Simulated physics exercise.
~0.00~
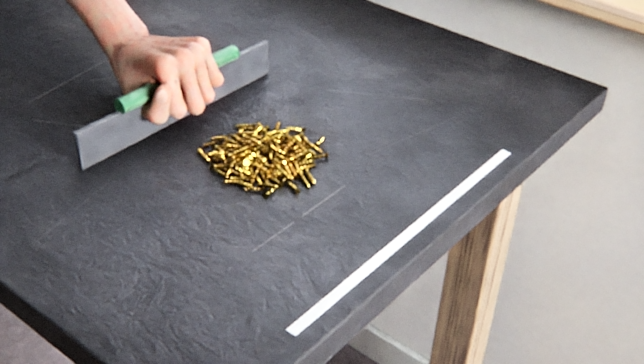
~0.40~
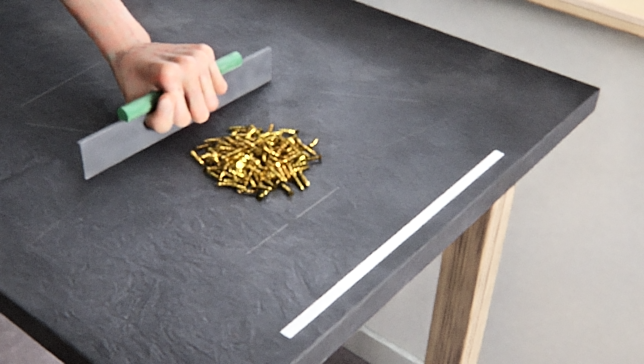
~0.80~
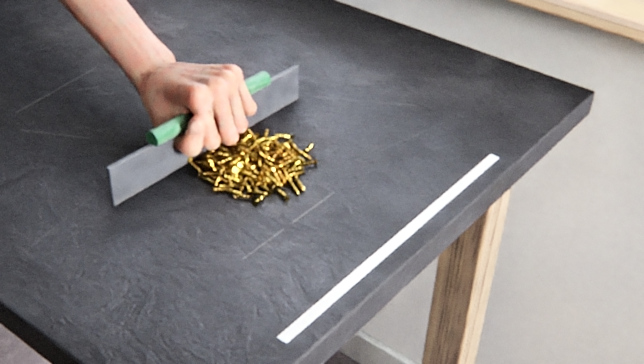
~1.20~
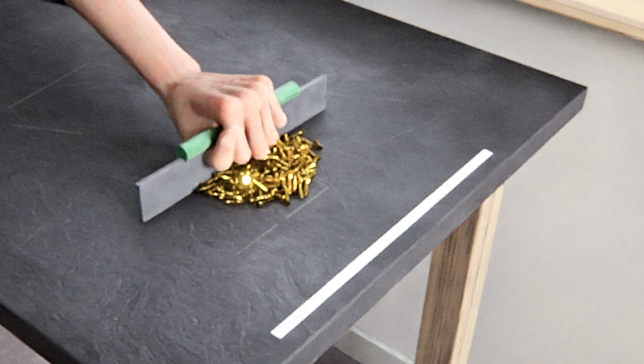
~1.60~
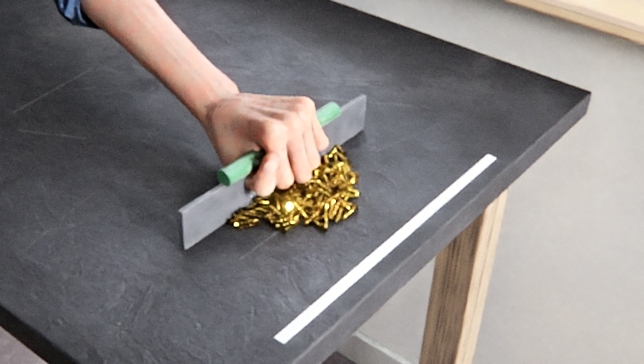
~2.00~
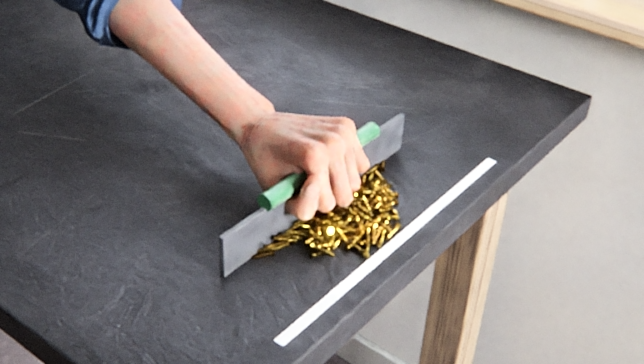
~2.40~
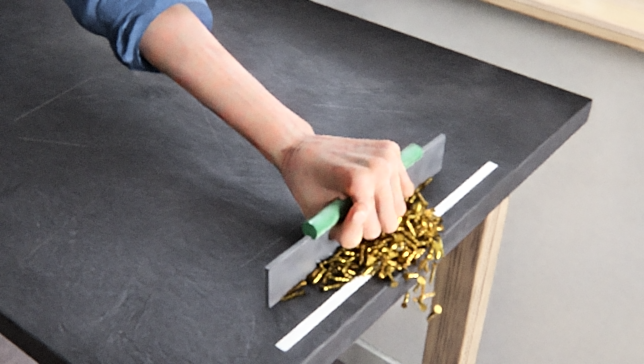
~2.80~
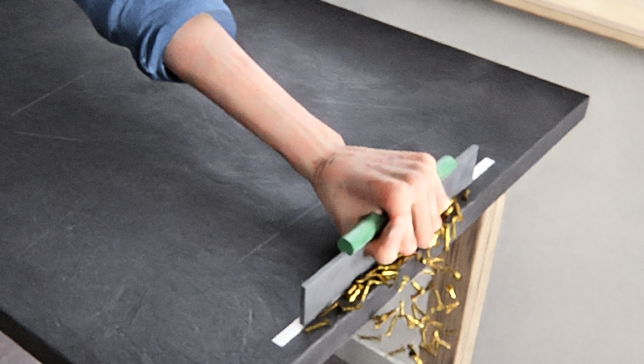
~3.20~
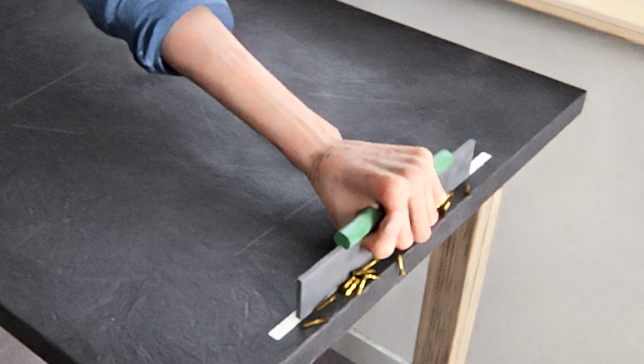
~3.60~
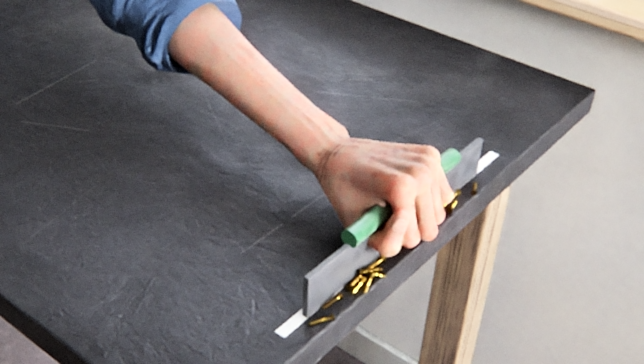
On a dark tabletop, a hand pushing small brass-coloured pieces with a scraper, stopping at white tape as most spill off the edge.
